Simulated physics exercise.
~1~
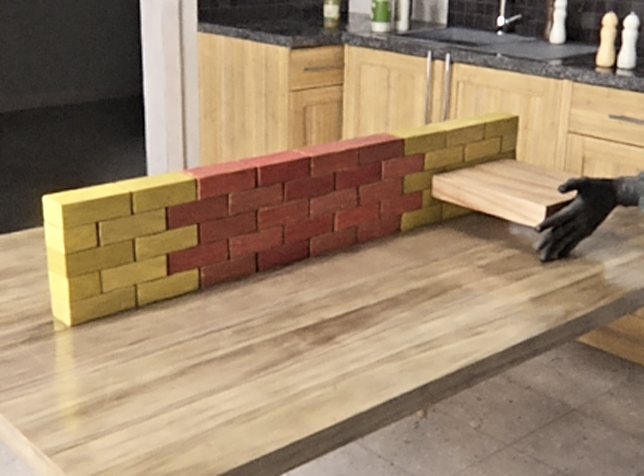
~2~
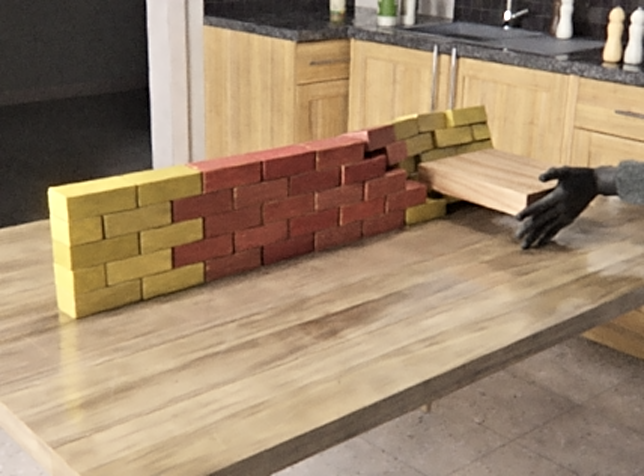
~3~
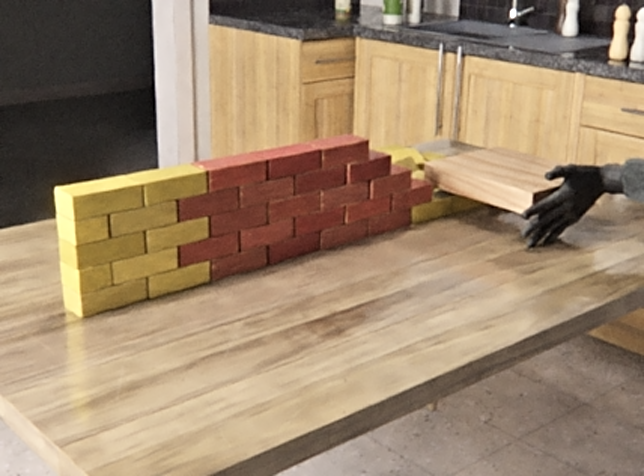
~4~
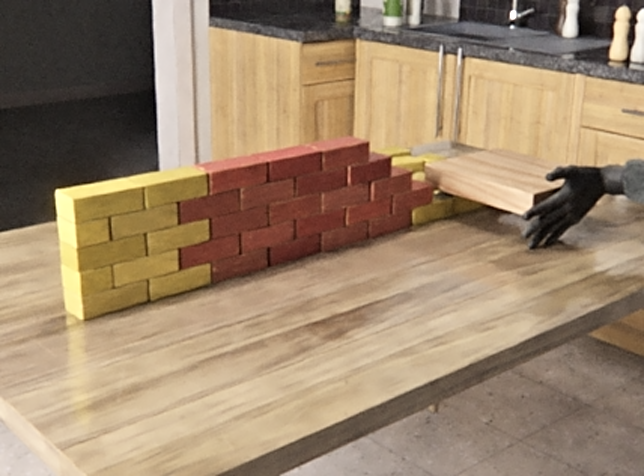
The video shows a gloved hand pushing a long wooden block into the right end of a low wall of yellow and red toy bricks on a table. Upper bricks there tip and fall behind the wall, leaving a stepped gap while the rest stays standing.
